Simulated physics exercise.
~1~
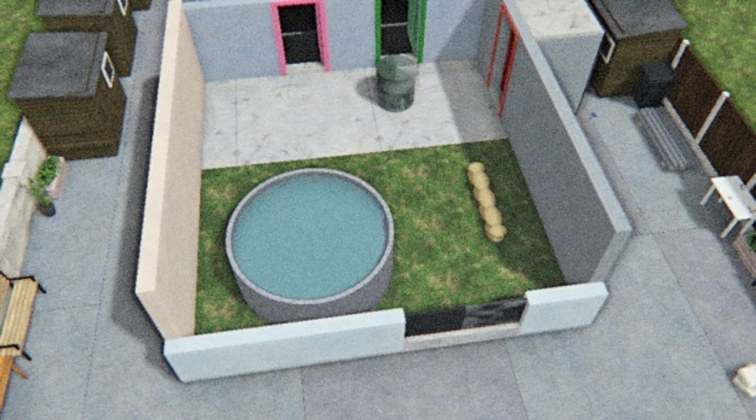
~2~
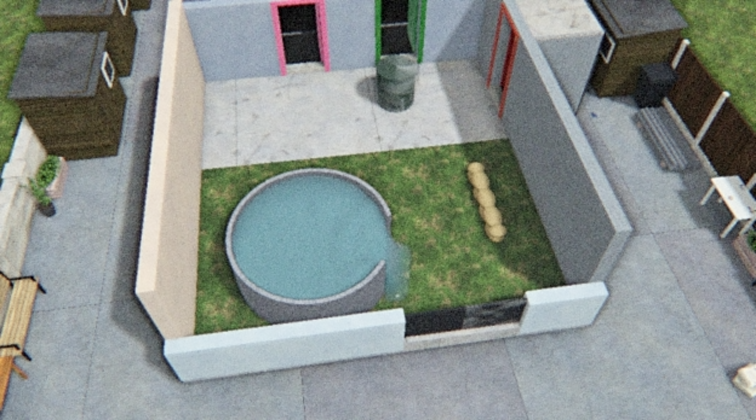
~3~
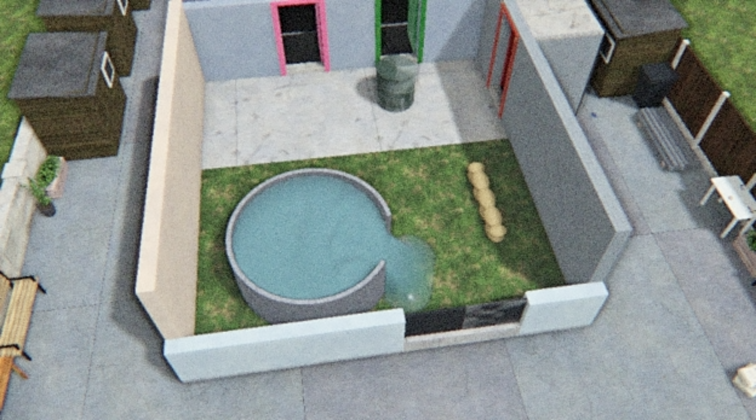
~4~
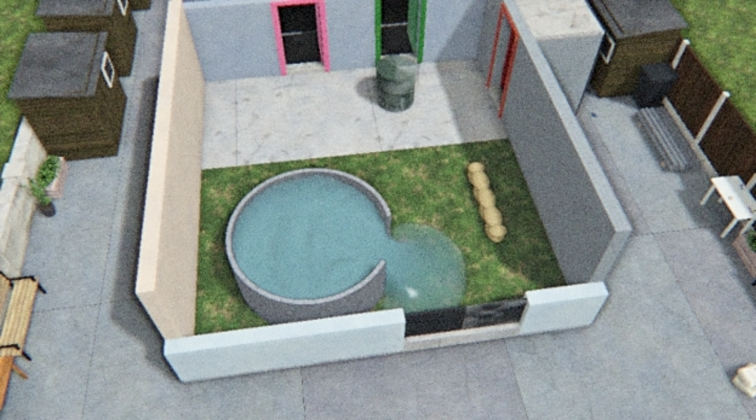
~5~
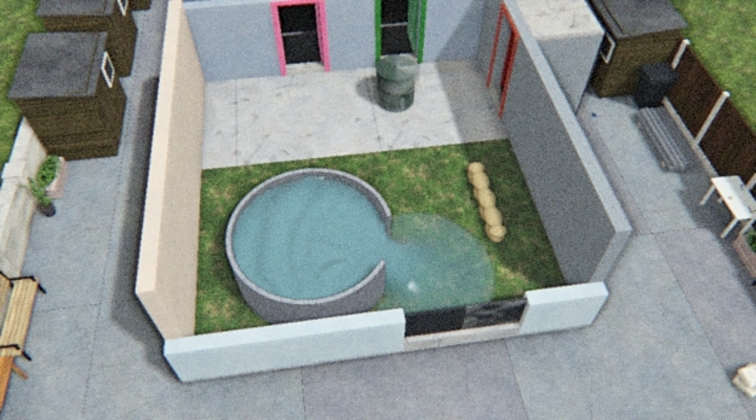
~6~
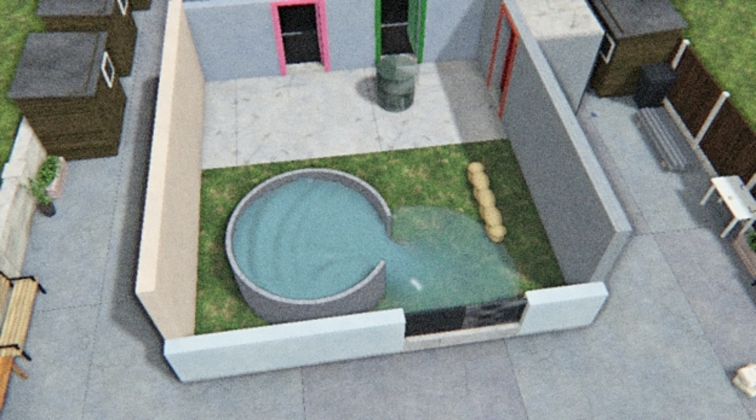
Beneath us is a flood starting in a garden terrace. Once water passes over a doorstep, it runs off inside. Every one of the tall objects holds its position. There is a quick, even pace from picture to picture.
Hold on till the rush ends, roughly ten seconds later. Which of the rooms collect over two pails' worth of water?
The red door collects over two pails; the green door collects over two pails; the pink door collects two pails or less.
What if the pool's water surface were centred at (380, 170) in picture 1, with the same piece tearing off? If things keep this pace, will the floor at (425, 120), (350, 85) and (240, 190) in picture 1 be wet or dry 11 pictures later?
Soaked, bone-dry, bone-dry.
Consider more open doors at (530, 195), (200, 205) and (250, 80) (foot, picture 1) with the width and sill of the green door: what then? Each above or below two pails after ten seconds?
Well, the first one overshoots, the next doesn't reach it, and the last doesn't reach it.
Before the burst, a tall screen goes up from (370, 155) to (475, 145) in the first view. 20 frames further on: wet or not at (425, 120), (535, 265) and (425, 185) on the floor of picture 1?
The first spot is untouched, the second swamped, the third swamped.
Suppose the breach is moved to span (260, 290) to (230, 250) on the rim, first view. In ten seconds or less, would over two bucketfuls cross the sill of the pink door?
I'd say pink tops the limit.
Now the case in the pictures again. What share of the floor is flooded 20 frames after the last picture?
My estimate is close to 50 per cent.
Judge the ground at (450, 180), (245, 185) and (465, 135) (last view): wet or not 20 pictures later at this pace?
Lab note, in the order given: Wet through, unwetted, wet through.
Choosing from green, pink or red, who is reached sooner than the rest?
I'd say the red-painted one.
A moment on, water covers 20 % of the floor; the red door not reached, the green door not reached, the pink door not reached.
Next, water covers 30 % of the floor; the red door not reached, the green door not reached, the pink door not reached.
Then, water covers 50 % of the floor; the red door wet at the sill, nothing in, the green door not reached, the pink door not reached.
Later, water covers 75 % of the floor; the red door under two buckets in, the green door over two buckets in, the pink door wet at the sill, nothing in.
In the end, water covers 95 % of the floor; the red door far over two buckets in, the green door over two buckets in, the pink door wet at the sill, nothing in.
